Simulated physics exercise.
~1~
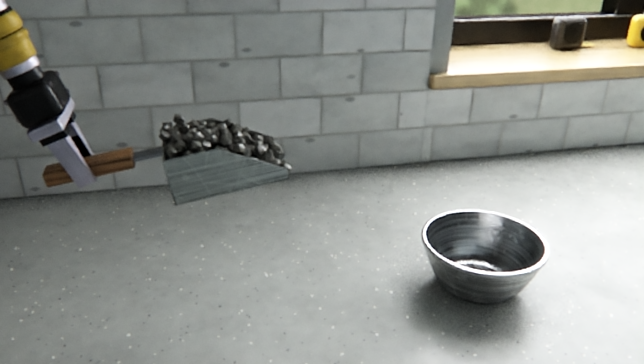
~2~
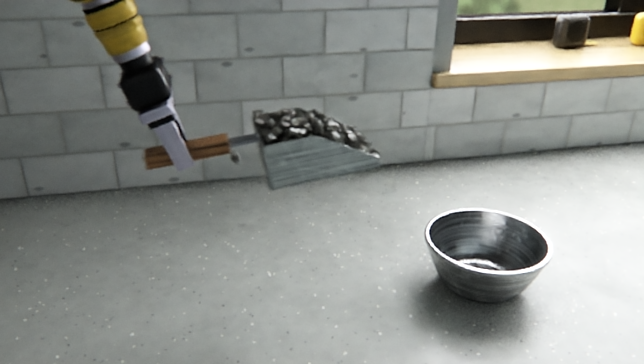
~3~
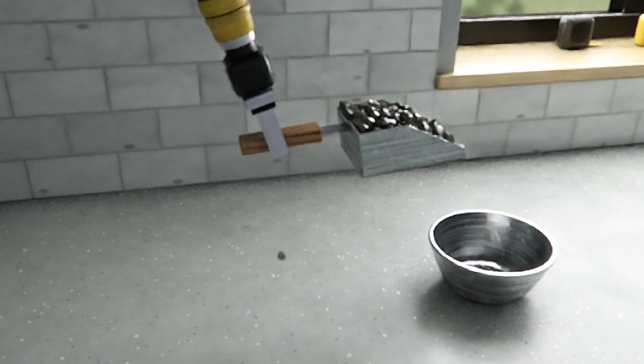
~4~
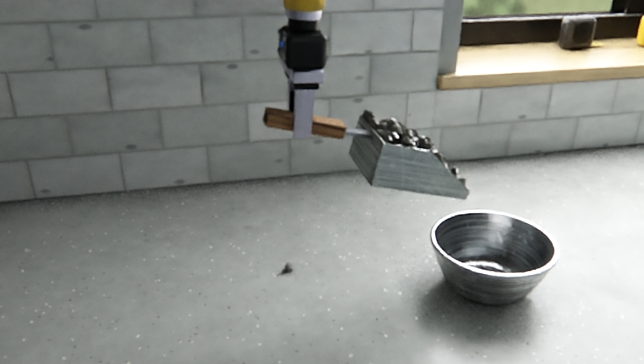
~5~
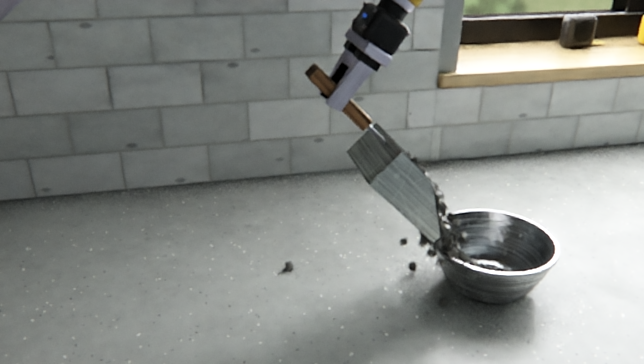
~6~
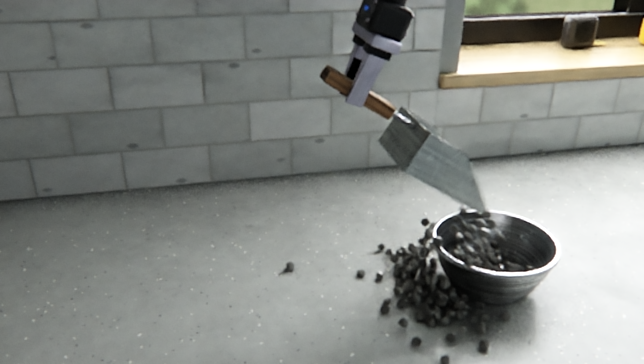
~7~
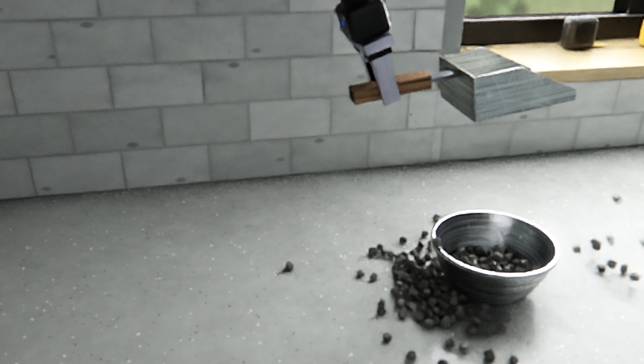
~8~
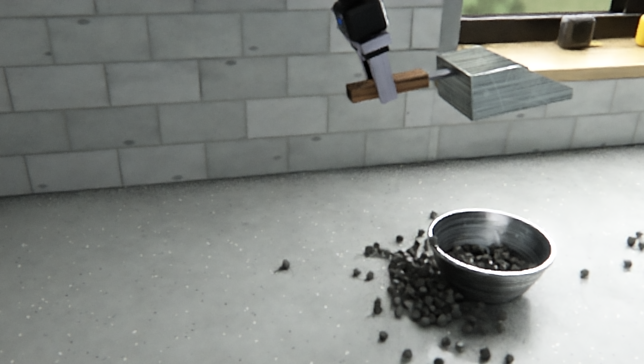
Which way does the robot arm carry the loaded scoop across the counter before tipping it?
It carries the scoop to the right, towards the bowl.
